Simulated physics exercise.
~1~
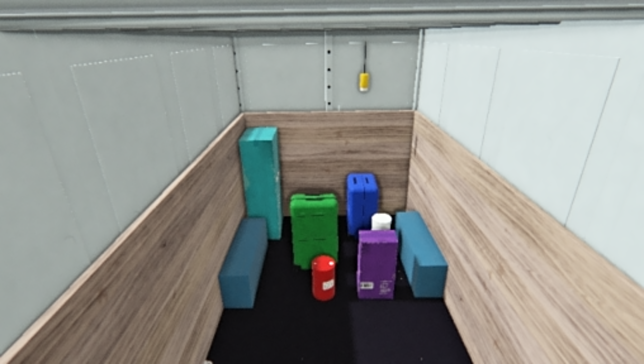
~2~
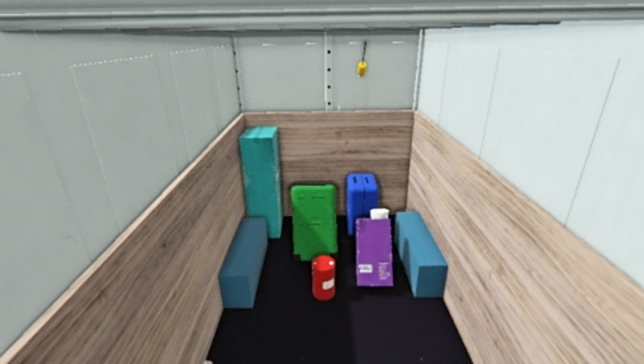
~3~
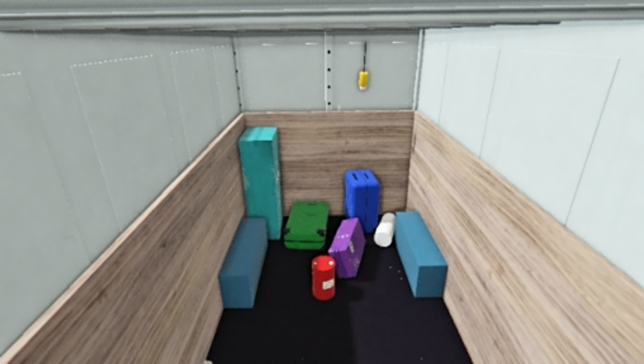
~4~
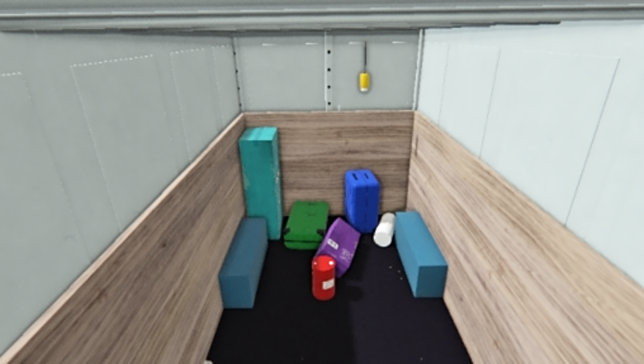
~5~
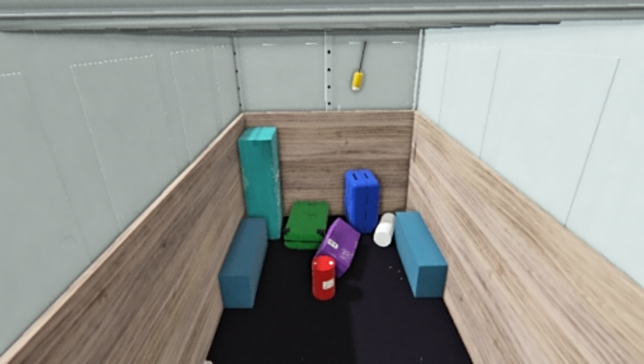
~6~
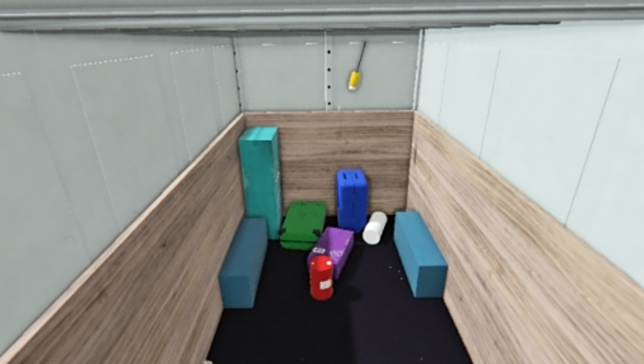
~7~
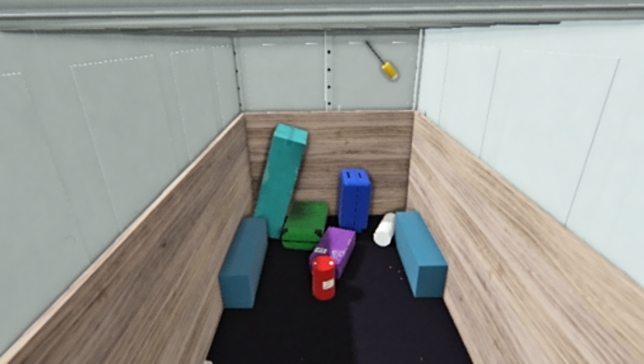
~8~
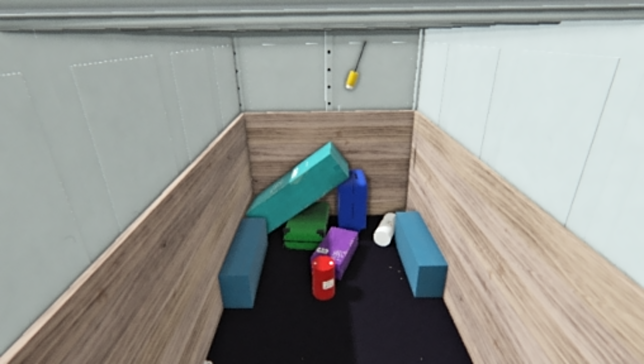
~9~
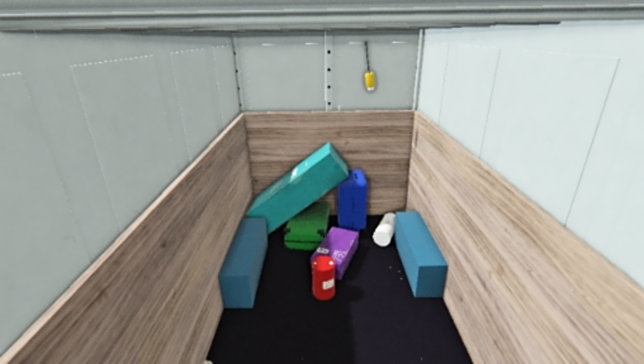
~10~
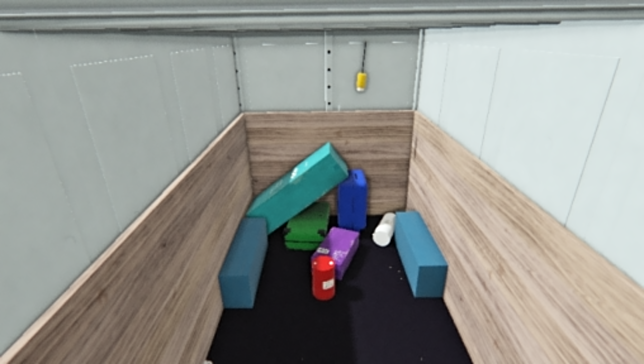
In the wood-lined load bay of a van, a tall turquoise box, a green case, a blue case, a purple box, a white canister and a red canister stand upright between two low wheel boxes. The green case, purple box and white canister tip, then end up on their sides. The purple box shifts a little further left, behind the red canister. Later the blue case slides slightly left, and the turquoise box topples to the right. It comes to rest slanting above the green case against the blue one, which still stands, as does the red canister.
